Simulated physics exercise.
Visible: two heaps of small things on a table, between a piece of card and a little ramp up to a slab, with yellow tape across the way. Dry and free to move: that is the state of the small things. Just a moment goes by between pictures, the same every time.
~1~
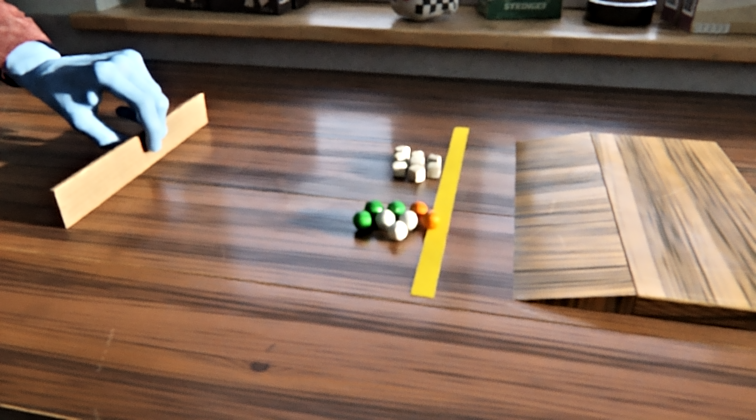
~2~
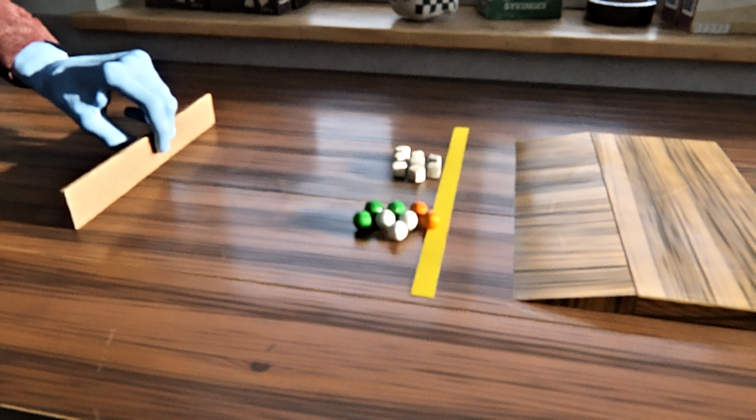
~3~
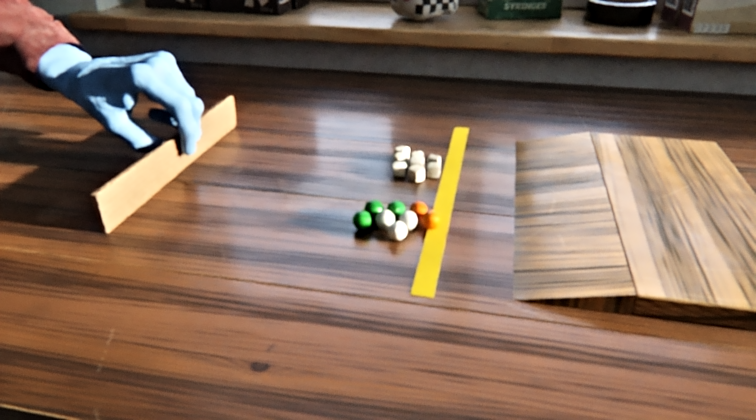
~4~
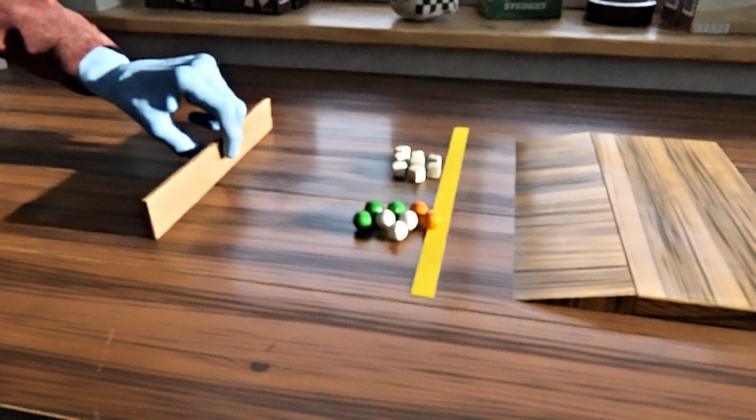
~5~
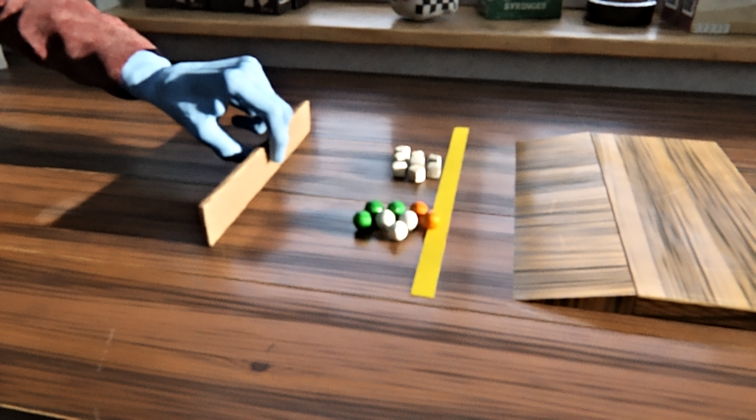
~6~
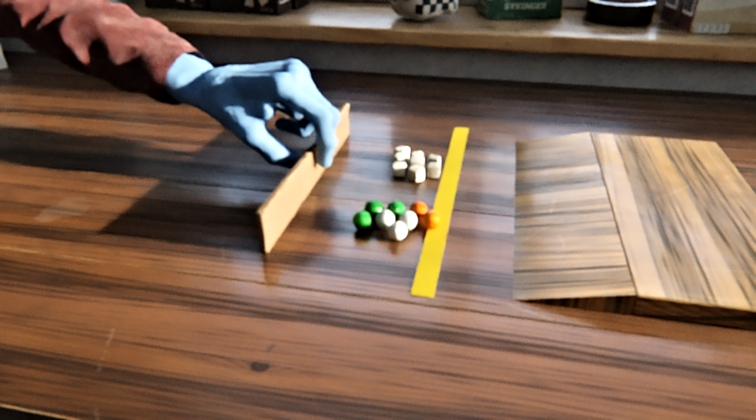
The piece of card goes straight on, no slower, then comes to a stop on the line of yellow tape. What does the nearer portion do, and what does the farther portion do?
Outcome: Most likely the nearer portion manages to climb over at least partly; most likely the farther portion cannot climb over at all.
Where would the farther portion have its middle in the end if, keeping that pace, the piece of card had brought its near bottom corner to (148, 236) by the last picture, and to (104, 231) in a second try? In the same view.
About (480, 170), then about (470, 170).
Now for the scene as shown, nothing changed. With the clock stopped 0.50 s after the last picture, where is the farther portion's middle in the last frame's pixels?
Its centre sits near (534, 170).
Then, 0.10 s after the last picture, piece of card still moving, near (398, 155); nearer portion all short of the ramp; farther portion all short of the ramp.
Then, 0.22 s after the last picture, piece of card stopped at the yellow tape; nearer portion about two thirds on the ramp, about a third short of the ramp; farther portion all short of the ramp.
Then, 0.50 s after the last picture, piece of card stopped at the yellow tape; nearer portion all past the top; farther portion about two thirds on the ramp, about a third short of the ramp.
By the end, piece of card stopped at the yellow tape; nearer portion all past the top; farther portion none past the top, about half on the ramp, about half short of the ramp.
